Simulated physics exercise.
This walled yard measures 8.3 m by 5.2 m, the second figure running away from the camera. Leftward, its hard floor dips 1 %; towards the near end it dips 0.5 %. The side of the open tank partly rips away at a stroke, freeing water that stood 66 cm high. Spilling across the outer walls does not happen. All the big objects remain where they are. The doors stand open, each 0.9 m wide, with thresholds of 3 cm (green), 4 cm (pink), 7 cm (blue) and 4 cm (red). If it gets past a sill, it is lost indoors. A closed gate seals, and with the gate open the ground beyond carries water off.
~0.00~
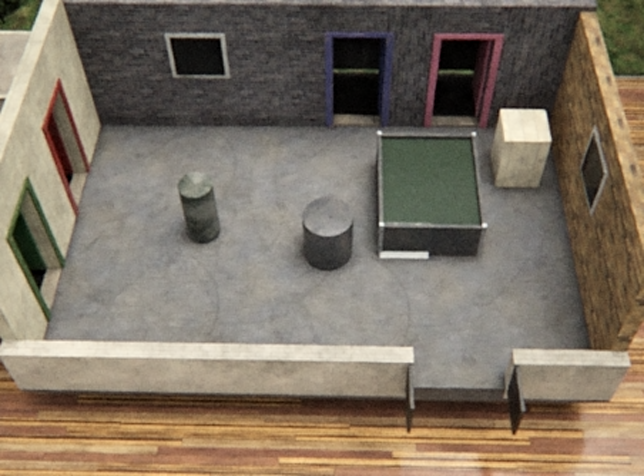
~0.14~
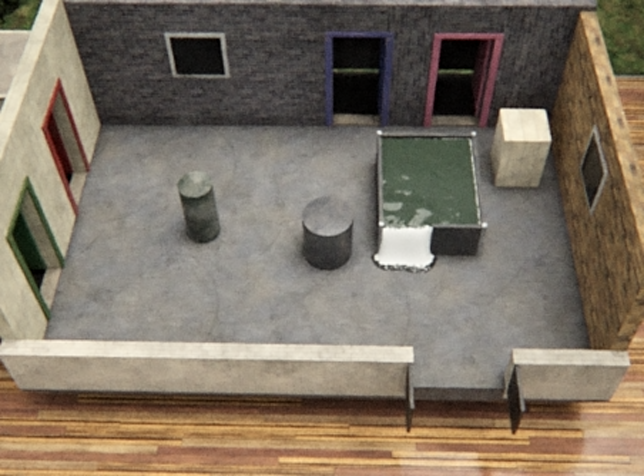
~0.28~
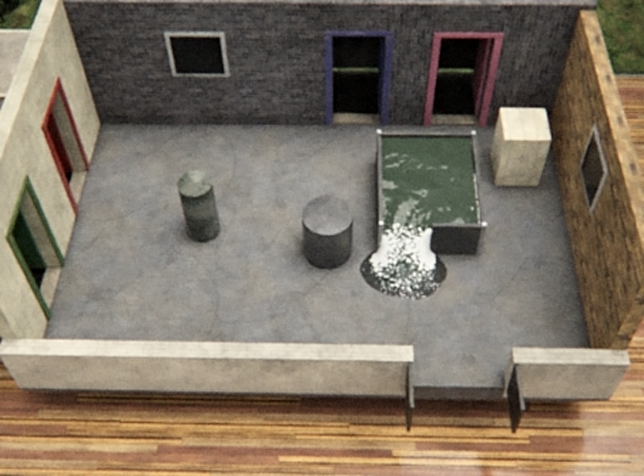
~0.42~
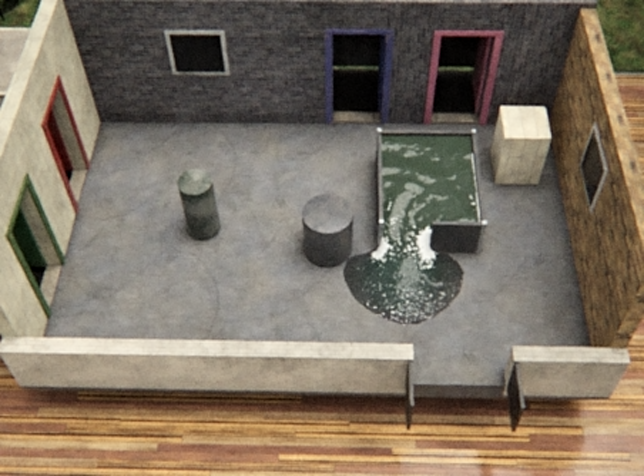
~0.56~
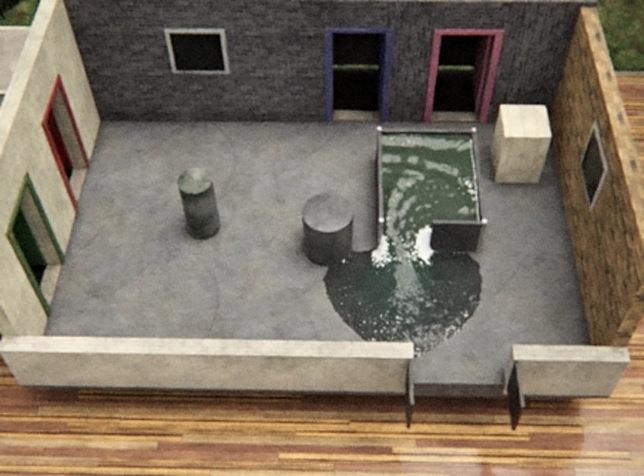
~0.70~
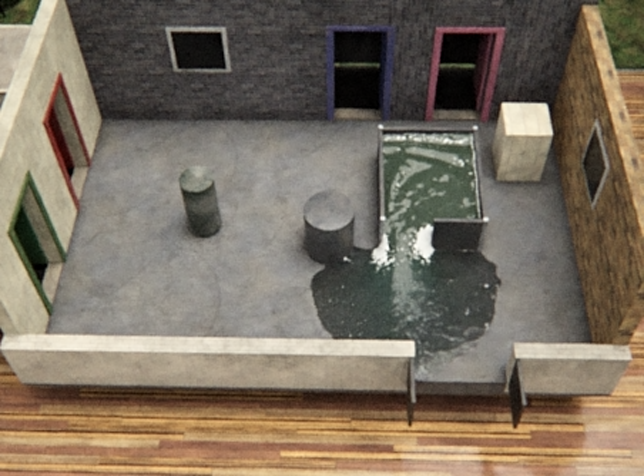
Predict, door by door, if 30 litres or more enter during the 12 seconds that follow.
The green door lets the inflow top the limit; the pink door holds the inflow within the limit; the blue door holds the inflow within the limit; the red door holds the inflow within the limit.
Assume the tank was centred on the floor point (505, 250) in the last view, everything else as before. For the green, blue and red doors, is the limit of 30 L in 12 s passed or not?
So the green door keeps within it, the blue door keeps within it and the red door keeps within it.
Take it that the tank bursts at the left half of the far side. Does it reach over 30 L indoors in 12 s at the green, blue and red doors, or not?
Then green does not exceed it, blue exceeds it, red exceeds it.
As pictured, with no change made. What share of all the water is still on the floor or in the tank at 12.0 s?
Some 56 per cent remains.
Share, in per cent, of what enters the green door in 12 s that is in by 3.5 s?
I'd say close to 5 percent.
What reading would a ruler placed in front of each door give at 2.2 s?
You'd see green at 0 cm, pink at 0 cm, blue at 0 cm and red at 0 cm.
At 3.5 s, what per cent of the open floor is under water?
I'd say around 35 % is wet.
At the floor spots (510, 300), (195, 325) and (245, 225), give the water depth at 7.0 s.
1, 3 and 1 cm.
After 1.4 s water covers 20 % of the floor and is deepest (32 cm) near (395, 258); green door not reached, pink door not reached, blue door not reached, red door not reached.
After 2.2 s water covers 25 % of the floor and is deepest (28 cm) near (386, 366); green door not reached, pink door not reached, blue door not reached, red door not reached.
After 3.5 s water covers 35 % of the floor and is deepest (22 cm) near (50, 361); green door 11 cm at the sill, 6 L in, pink door not reached, blue door not reached, red door not reached.
After 7.0 s water covers 55 % of the floor and is deepest (12 cm) near (50, 361); green door 9 cm at the sill, 112 L in, pink door not reached, blue door not reached, red door 5 cm at the sill, 0 L in.
After 12.0 s water covers 70 % of the floor and is deepest (8 cm) near (38, 361); green door 6 cm at the sill, 177 L in, pink door not reached, blue door 1 cm at the sill, 0 L in, red door 5 cm at the sill, 3 L in.
